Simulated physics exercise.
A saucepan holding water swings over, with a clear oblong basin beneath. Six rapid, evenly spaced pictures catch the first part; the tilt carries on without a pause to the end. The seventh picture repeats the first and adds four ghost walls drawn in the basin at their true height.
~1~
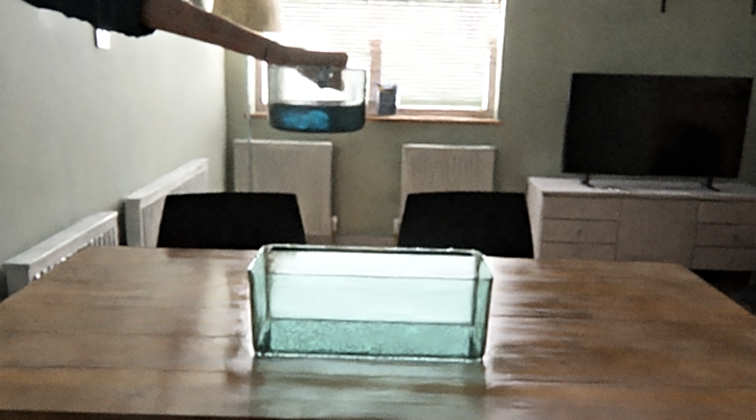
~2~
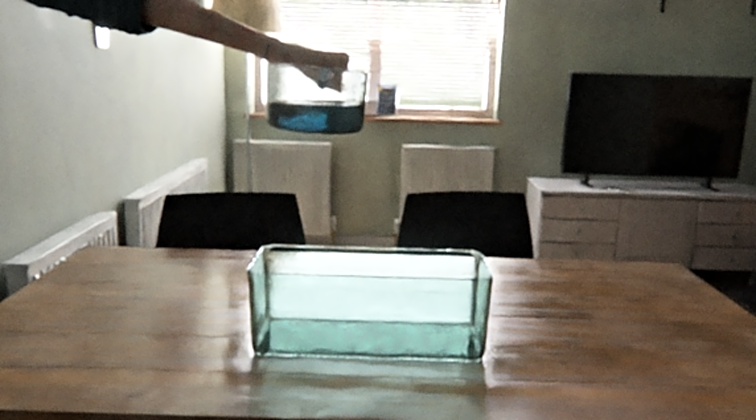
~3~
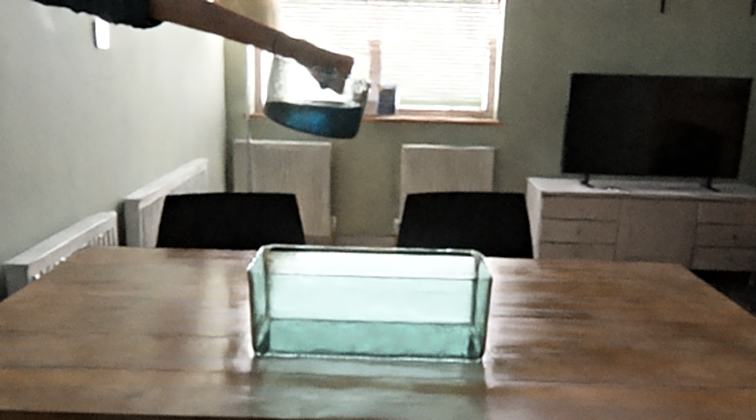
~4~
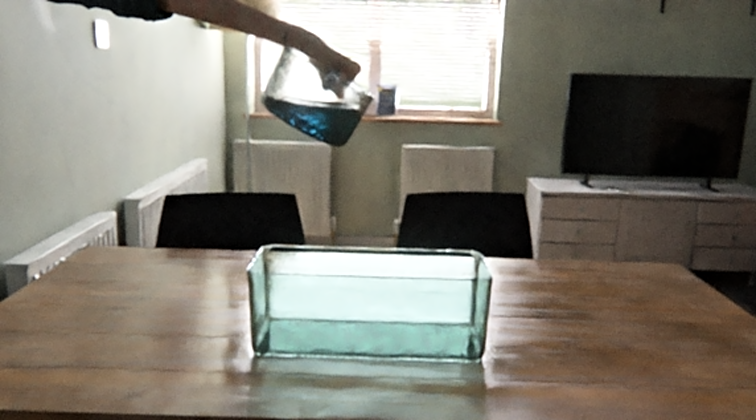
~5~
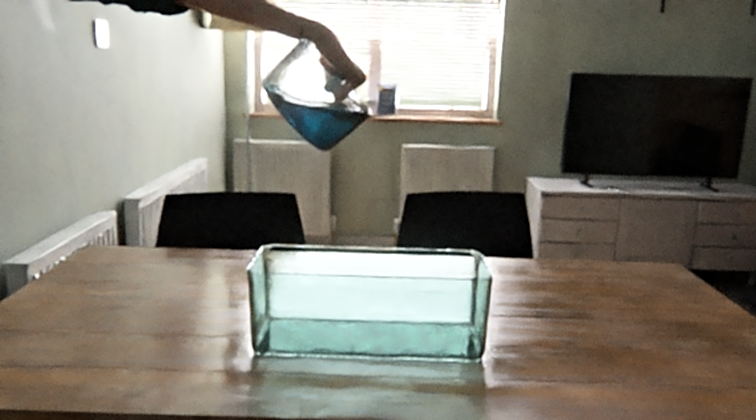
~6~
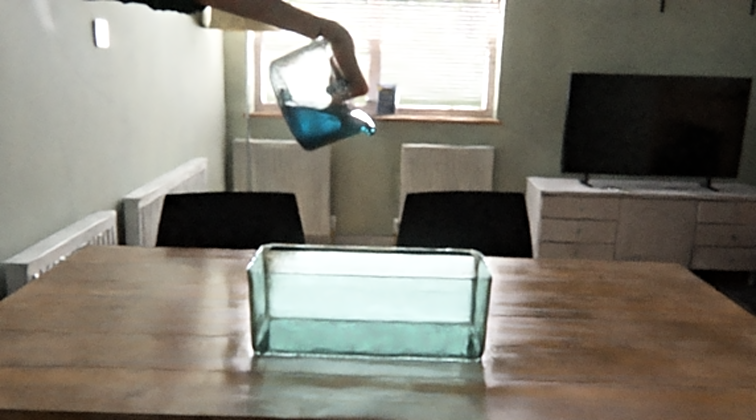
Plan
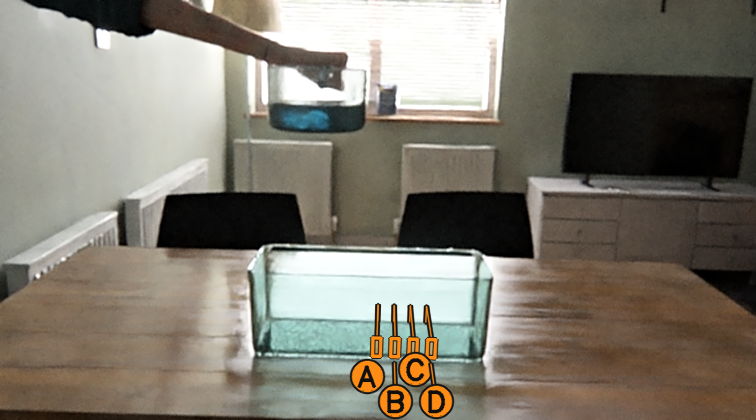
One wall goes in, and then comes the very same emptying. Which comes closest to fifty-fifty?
Place B.
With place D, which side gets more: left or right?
More ends on the left.
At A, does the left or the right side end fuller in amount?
The right one.
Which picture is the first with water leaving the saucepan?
Picture 6.
On the marked copy, A at (376, 362); B at (394, 362); C at (412, 363); D at (430, 363).
With A, about 21 % ends left of the wall and 75 % right of it; 4 % is lost outside.
With B, about 48 % ends left of the wall and 48 % right of it; 4 % is lost outside.
With C, about 76 % ends left of the wall and 17 % right of it; 7 % is lost outside.
With D, about 74 % ends left of the wall and 17 % right of it; 9 % is lost outside.
